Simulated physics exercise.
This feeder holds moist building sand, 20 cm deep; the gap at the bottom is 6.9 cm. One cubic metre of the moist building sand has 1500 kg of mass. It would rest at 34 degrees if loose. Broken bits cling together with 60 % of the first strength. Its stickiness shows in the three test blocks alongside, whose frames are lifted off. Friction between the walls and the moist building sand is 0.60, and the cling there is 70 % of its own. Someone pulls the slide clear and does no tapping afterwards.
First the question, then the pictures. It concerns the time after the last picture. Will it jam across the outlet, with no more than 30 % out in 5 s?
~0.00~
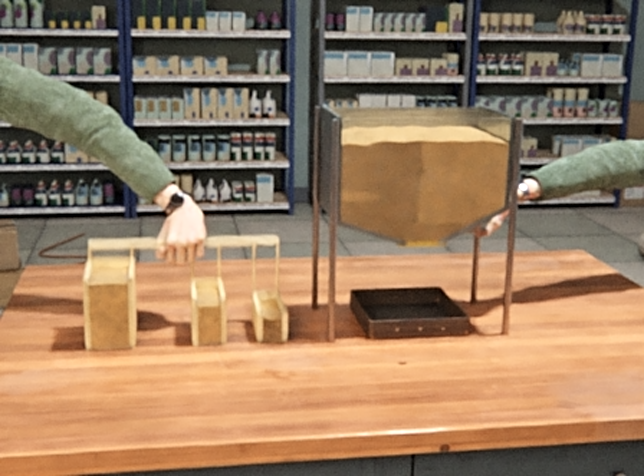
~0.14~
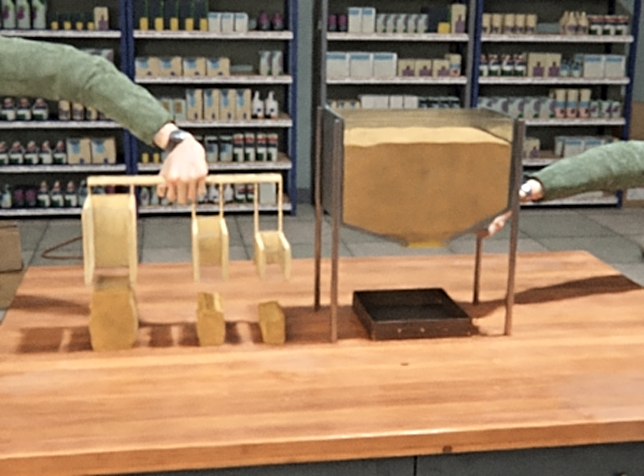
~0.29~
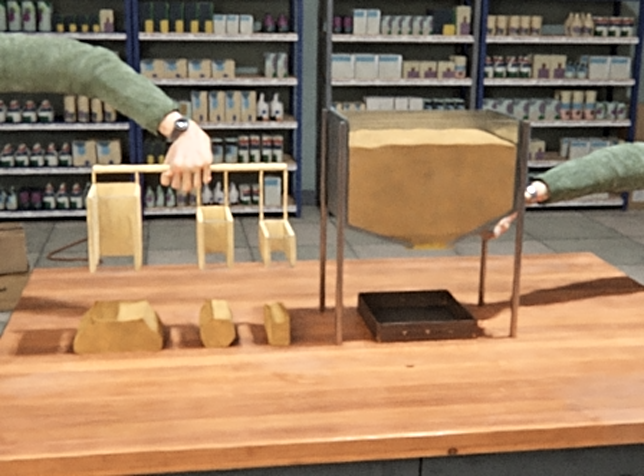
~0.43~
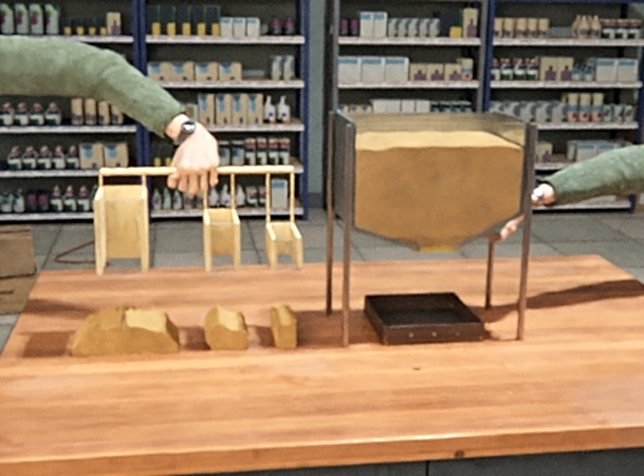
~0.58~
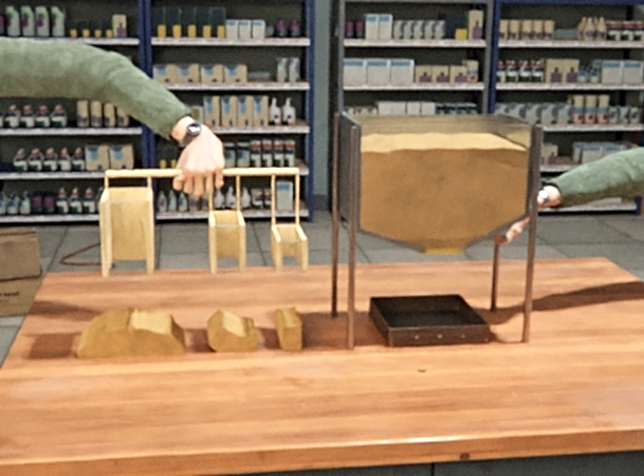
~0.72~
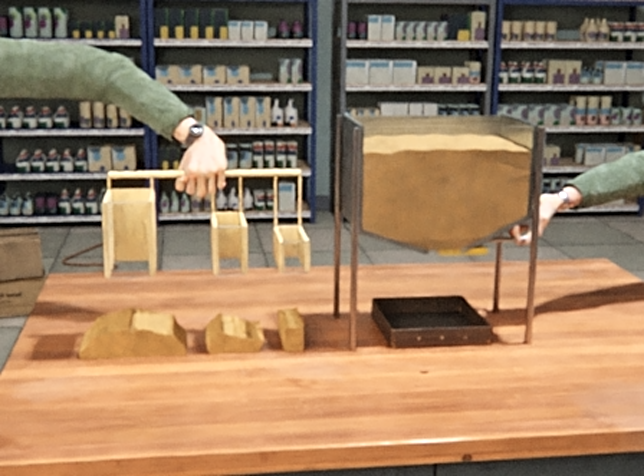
No, it streams out.
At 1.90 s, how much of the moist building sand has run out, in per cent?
Close to 30 percent.
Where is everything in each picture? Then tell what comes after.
End of the slide at (439, 243), not yet moved; highest point of the moist building sand at (443, 140); test blocks 13 cm, 8.2 cm, 5.2 cm high (left to right), in the first picture.
End of the slide at (442, 244), not yet moved; highest point of the moist building sand at (446, 141); test blocks 12 cm, 7.6 cm, 5.1 cm high (left to right), in the second picture.
End of the slide at (447, 246), not yet moved; highest point of the moist building sand at (451, 143); test blocks 6.9 cm, 6.4 cm, 5.1 cm high (left to right), in the third picture.
End of the slide at (454, 249), not yet moved; highest point of the moist building sand at (458, 146); test blocks 6.2 cm, 5.6 cm, 5.1 cm high (left to right), in the fourth picture.
End of the slide at (459, 251), not yet moved; highest point of the moist building sand at (463, 148); test blocks 6.2 cm, 5.2 cm, 5.1 cm high (left to right), in the fifth picture.
End of the slide at (481, 252), moved 4.0 cm; highest point of the moist building sand at (466, 149); test blocks 6.2 cm, 4.4 cm, 5.1 cm high (left to right), in the sixth picture.
By 1.07 s, 3 % has run out.
By 1.49 s, 16 % has run out.
By 1.90 s, 29 % has run out.
By 2.32 s, 40 % has run out.
By 5.62 s, at the end, 75 % has run out.
